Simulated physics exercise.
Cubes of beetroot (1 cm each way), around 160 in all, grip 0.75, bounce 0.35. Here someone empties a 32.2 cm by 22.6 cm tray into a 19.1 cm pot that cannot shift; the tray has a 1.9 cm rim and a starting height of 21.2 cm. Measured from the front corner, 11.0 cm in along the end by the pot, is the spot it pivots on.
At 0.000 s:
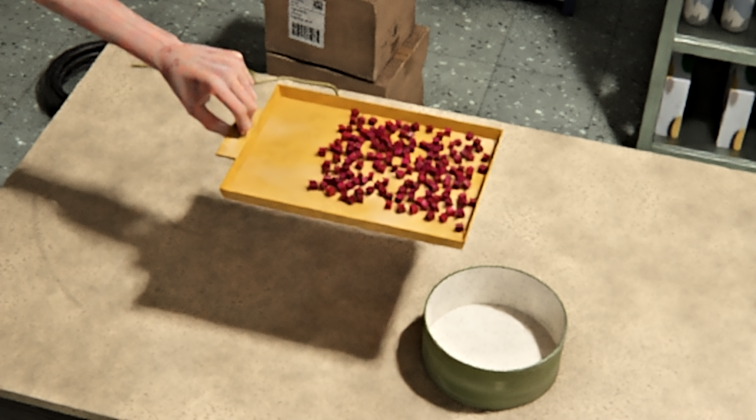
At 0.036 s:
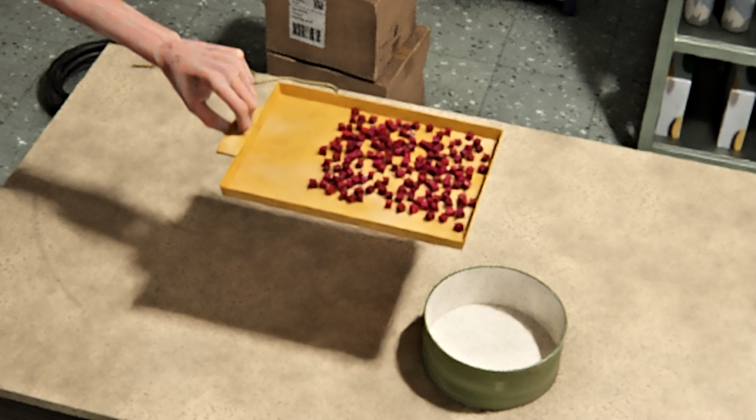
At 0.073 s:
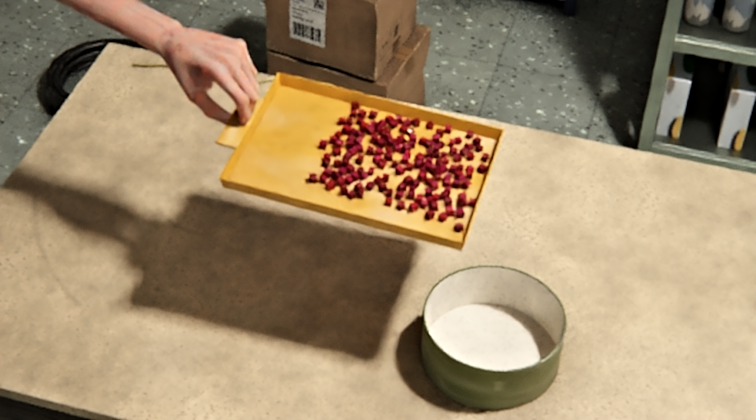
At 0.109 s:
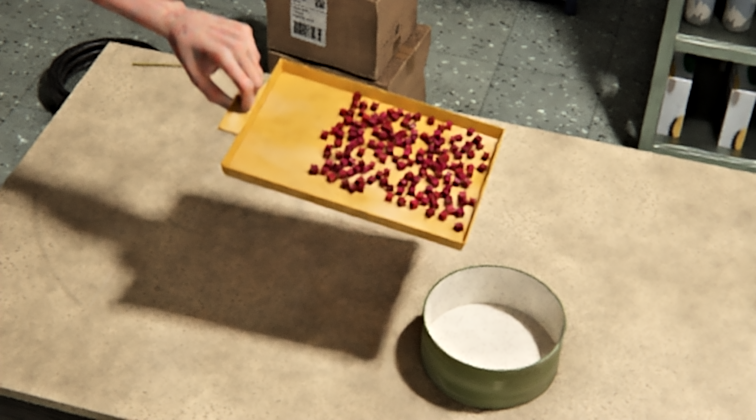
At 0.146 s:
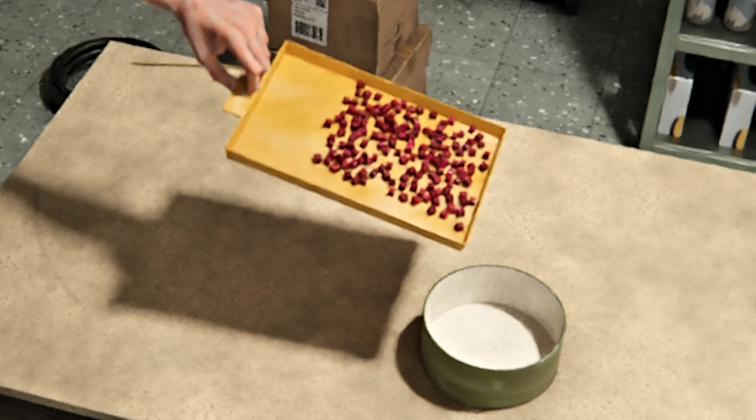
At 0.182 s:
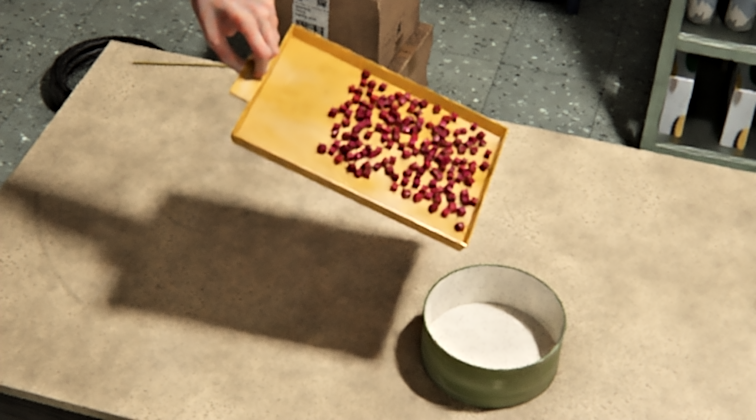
A yellow tray scattered with small dark red cubes began nearly level above a table, then tilted steadily as a hand raised its left end, while the round green pot nearby stayed still.
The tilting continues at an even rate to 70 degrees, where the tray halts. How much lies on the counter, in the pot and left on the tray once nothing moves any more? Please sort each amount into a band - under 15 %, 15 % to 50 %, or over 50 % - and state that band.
Counter: 15 % to 50 %; pot: 15 % to 50 %; tray: 15 % to 50 %.
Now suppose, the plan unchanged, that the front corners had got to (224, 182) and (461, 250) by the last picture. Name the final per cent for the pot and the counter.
The pot gets 30 and the counter 20.
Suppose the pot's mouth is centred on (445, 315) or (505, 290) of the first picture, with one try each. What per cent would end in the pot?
Close to 10 in a hundred, then close to 45 in a hundred.
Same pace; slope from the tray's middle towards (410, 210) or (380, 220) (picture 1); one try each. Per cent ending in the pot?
Approximately 65 percent, then 40 percent.
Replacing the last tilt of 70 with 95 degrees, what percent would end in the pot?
I'd say close to 60 percent.
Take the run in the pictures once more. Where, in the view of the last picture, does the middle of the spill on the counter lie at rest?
(609, 313).
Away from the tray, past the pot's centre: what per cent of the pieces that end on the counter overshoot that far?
About 90 percent of the spill.
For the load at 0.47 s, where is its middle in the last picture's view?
Look near (469, 152) in the last picture.
After 0.36 s, tilt 47 degrees; the tray holds 100 %, the pot 0 %.
Then, at 0.47 s, tilt 63 degrees; the tray holds 100 %, the pot 0 %.
After 0.72 s, tilt 70 degrees; the tray holds 40 %, the pot 30 %.
In the end, at 2.1 s, counter 30 %, pot 40 %, tray 30 %.
